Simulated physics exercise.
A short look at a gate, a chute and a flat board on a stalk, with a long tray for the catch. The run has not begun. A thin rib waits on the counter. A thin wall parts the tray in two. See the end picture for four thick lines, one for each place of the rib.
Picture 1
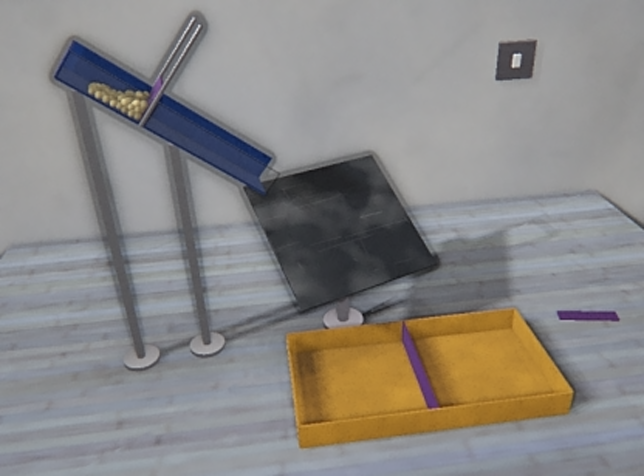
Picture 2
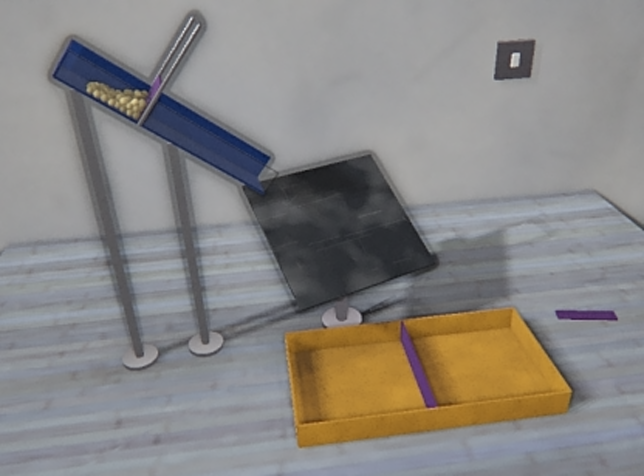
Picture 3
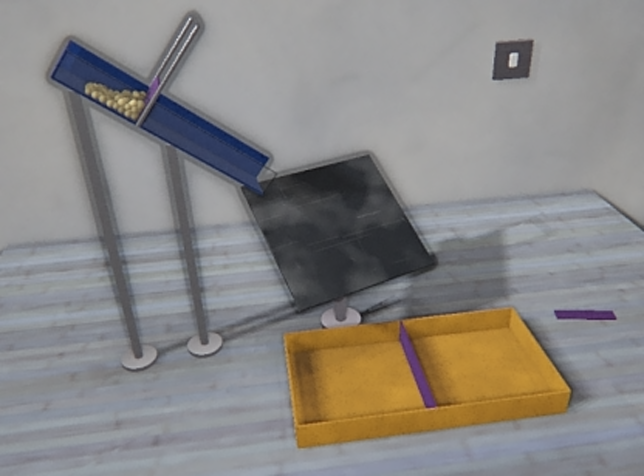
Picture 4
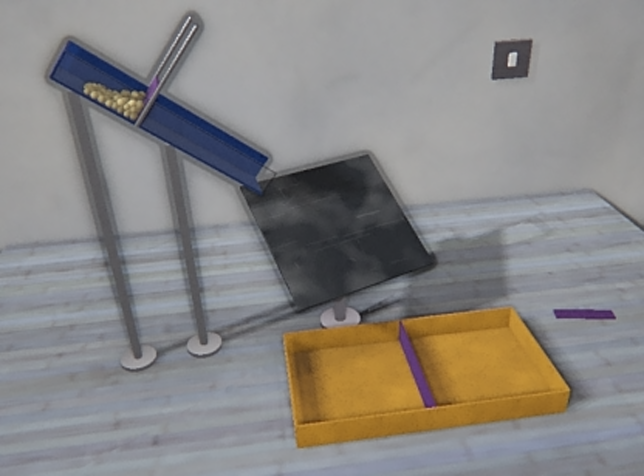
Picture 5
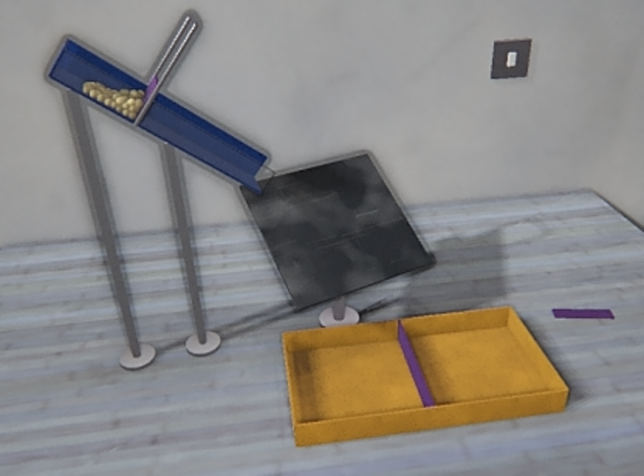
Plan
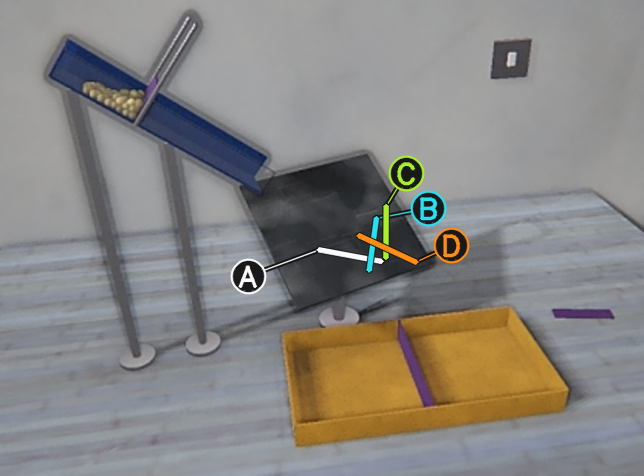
A blue chute holds pale beans behind a gate above a dark tilted board, all still.
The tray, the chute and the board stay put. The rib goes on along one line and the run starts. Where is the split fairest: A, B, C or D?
Go for C.
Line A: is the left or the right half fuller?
The right half.
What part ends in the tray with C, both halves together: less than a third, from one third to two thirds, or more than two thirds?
It is more than two thirds.
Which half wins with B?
Left.
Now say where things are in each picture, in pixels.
Load behind the gate (130, 101), soya beans; lip of the chute (262, 186), sloping fairly steeply, in the first picture.
Middle of the board (339, 224), tilted fairly steeply; middle of its low edge (372, 285); of its high edge (309, 169), in the second picture.
Front corners of the tray (297, 427) and (570, 391); front end of its middle wall (436, 408); gate still shut (156, 86), in the third picture.
Middle of the load (126, 101); lip (258, 186), in the fourth picture.
Middle of the load (125, 99); lip (257, 185), in the fifth picture.
On the marked copy, line A from (319, 249) to (381, 261); line B from (376, 218) to (369, 269); line C from (386, 206) to (385, 257); line D from (359, 235) to (415, 262).
Choosing A, of what is caught, about a tenth in the left half, almost all in the right.
Choosing B, of what is caught, almost all in the left half, about a tenth in the right.
Choosing C, of what is caught, roughly half in the left half, roughly half in the right.
Choosing D, of what is caught, roughly a quarter in the left half, the larger part in the right.
